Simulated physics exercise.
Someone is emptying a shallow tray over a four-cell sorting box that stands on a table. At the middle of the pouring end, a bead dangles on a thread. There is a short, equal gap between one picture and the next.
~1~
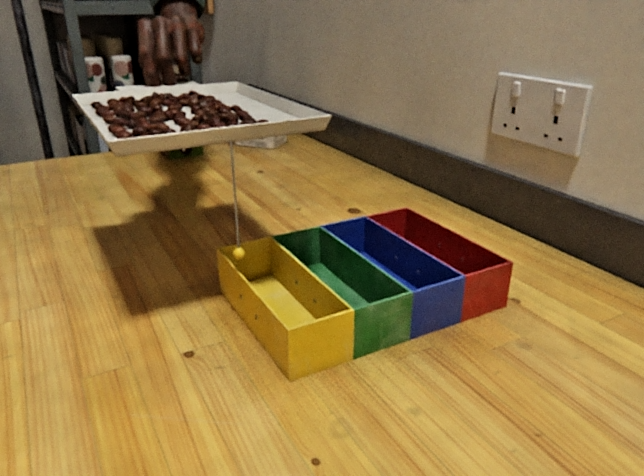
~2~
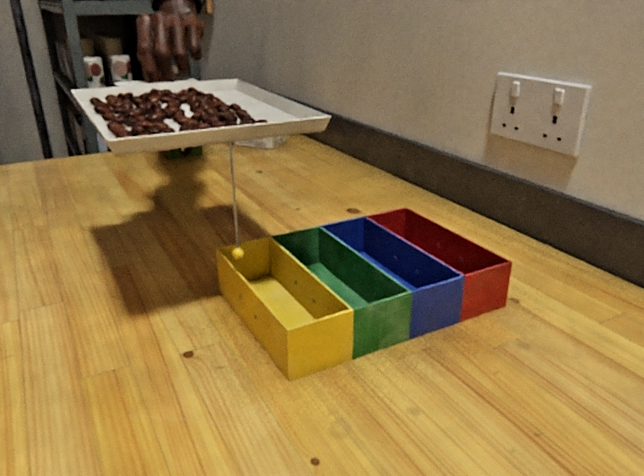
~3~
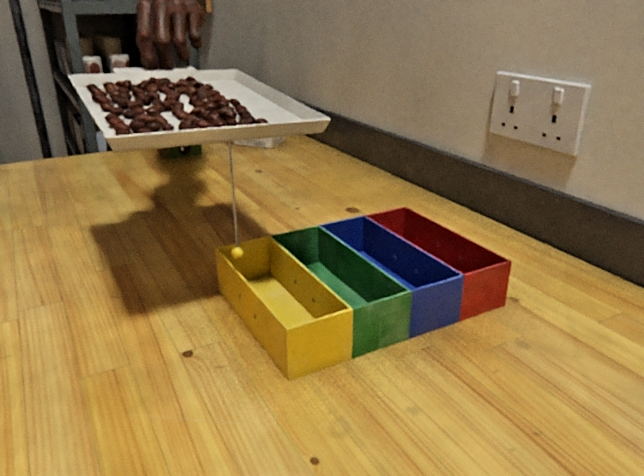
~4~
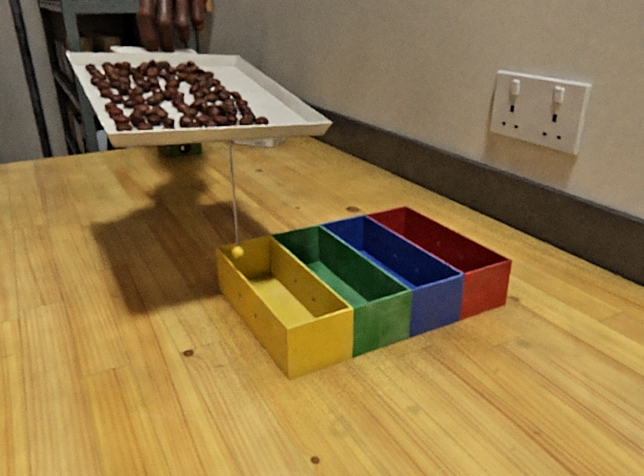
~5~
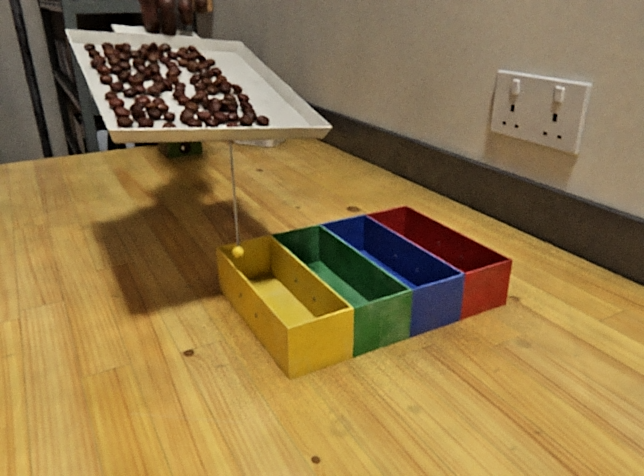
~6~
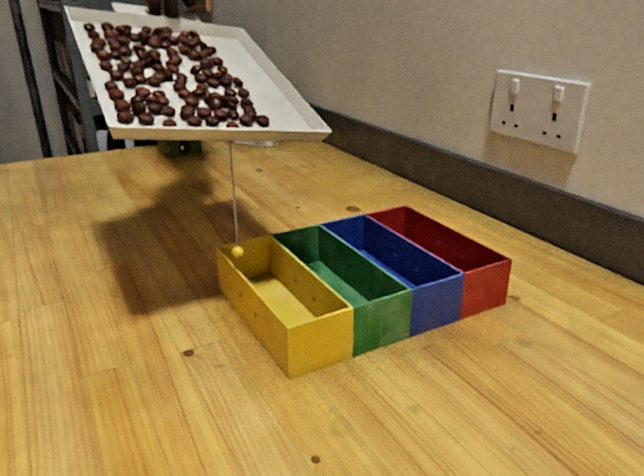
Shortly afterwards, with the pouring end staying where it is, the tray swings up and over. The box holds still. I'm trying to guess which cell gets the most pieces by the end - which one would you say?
I would say the green one.
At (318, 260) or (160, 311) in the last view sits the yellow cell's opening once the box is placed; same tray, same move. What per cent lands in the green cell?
Roughly 20% the first time and 10% the second time.
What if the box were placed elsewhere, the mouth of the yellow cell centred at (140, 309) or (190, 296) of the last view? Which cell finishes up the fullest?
The red one first, the blue cell second.
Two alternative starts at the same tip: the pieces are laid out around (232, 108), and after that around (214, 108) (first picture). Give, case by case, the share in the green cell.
It's 70 percent the first time and 70 percent the second.
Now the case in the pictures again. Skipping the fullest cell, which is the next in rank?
Second best is the yellow cell.
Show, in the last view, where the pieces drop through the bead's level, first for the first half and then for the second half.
(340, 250) first, (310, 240) later.
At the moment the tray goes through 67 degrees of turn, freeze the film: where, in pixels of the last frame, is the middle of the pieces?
Somewhere about (293, 143).
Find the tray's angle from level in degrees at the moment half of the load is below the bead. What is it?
Somewhere near 80 degrees, I'd say.
Shortly afterwards, tray tipped steeply; near two thirds on the tray; only a few in the green cell; only a few in the yellow cell; only a few in the blue cell; near a quarter falling or outside the box.
Next, tray tipped past a quarter turn; near half in the green cell; near a quarter in the yellow cell; a little in the blue cell; a little falling or outside the box.
Some moments later, tray tipped past a quarter turn; near two thirds in the green cell; near a quarter in the yellow cell; a little in the blue cell; a little falling or outside the box.
In the end, tray tipped past a quarter turn; near two thirds in the green cell; near a quarter in the yellow cell; a little in the blue cell; none at all in the red cell; a little outside the box.
